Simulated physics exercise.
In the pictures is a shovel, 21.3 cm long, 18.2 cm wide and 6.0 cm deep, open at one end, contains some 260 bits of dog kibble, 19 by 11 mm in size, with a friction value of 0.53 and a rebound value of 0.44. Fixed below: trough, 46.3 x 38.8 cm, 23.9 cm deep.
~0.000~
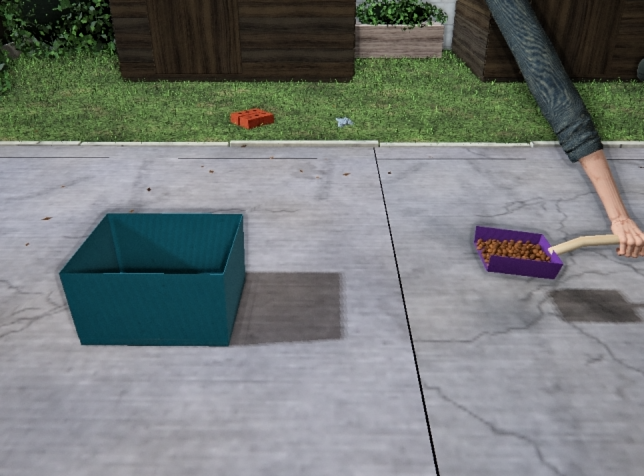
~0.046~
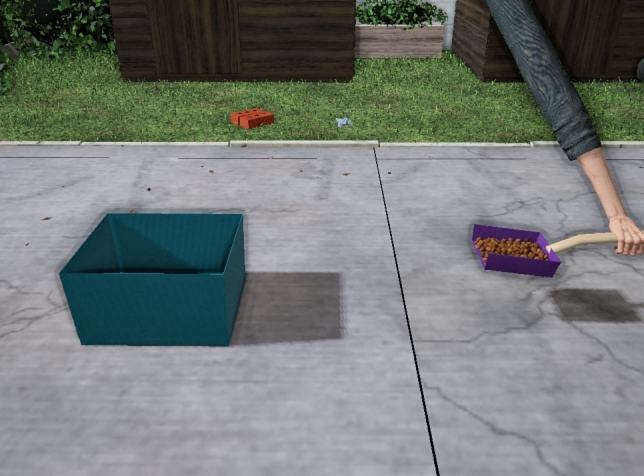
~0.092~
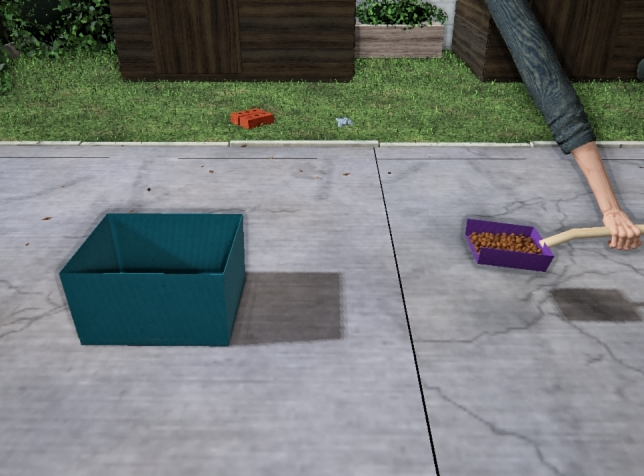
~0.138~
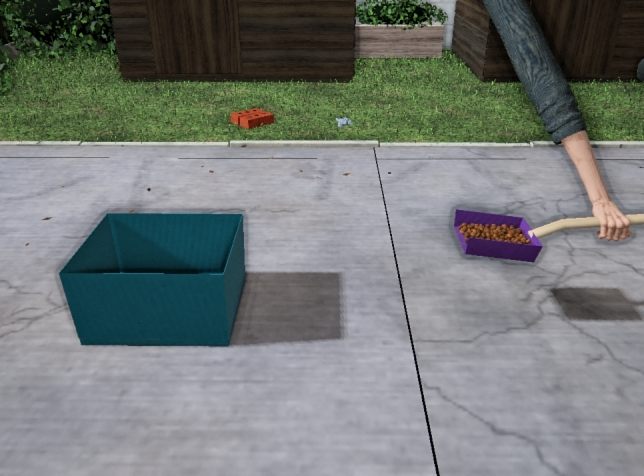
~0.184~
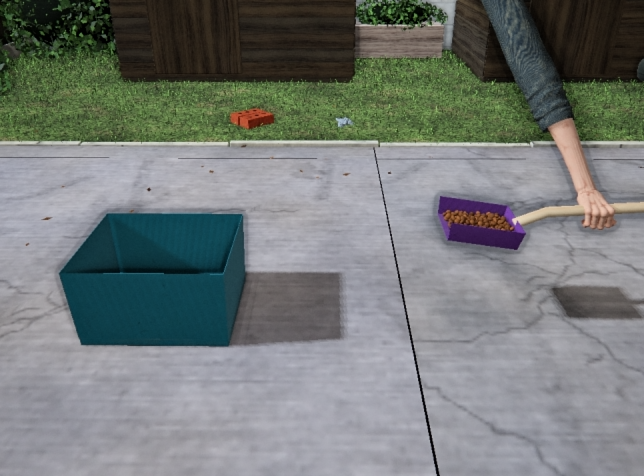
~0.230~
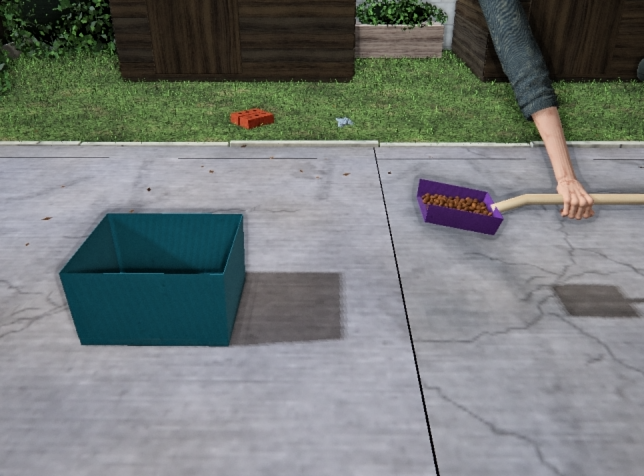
A hand moves a purple shovel of brown dog kibble leftward and slightly upward.
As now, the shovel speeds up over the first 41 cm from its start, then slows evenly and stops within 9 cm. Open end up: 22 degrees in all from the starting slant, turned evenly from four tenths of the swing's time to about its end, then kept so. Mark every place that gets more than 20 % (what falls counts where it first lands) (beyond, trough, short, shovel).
I'd give beyond no tick, the trough a tick, short no tick, and the shovel no tick.
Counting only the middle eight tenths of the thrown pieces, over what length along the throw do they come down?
It covers around 20 cm.
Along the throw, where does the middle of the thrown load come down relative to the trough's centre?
About 15 cm beyond.
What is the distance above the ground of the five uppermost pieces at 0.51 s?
Height: Roughly 65 cm.
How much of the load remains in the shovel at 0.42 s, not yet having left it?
Share remaining: Near 5 per cent.
Then, at 0.34 s, tilt 24 degrees; shovel 90 %, in the air 10 %; middle of all pieces near (387, 166).
After 0.42 s, tilt 29 degrees; shovel 5 %, in the air 95 %; middle of all pieces near (331, 146).
After 0.51 s, tilt 29 degrees; in the air 100 %; middle of all pieces near (271, 146).
After 0.58 s, tilt 29 degrees; in the air 100 %; middle of all pieces near (226, 163).
By 1.9 s all is still; beyond 5 %, trough 90 %, short 5 %, shovel 0 %.
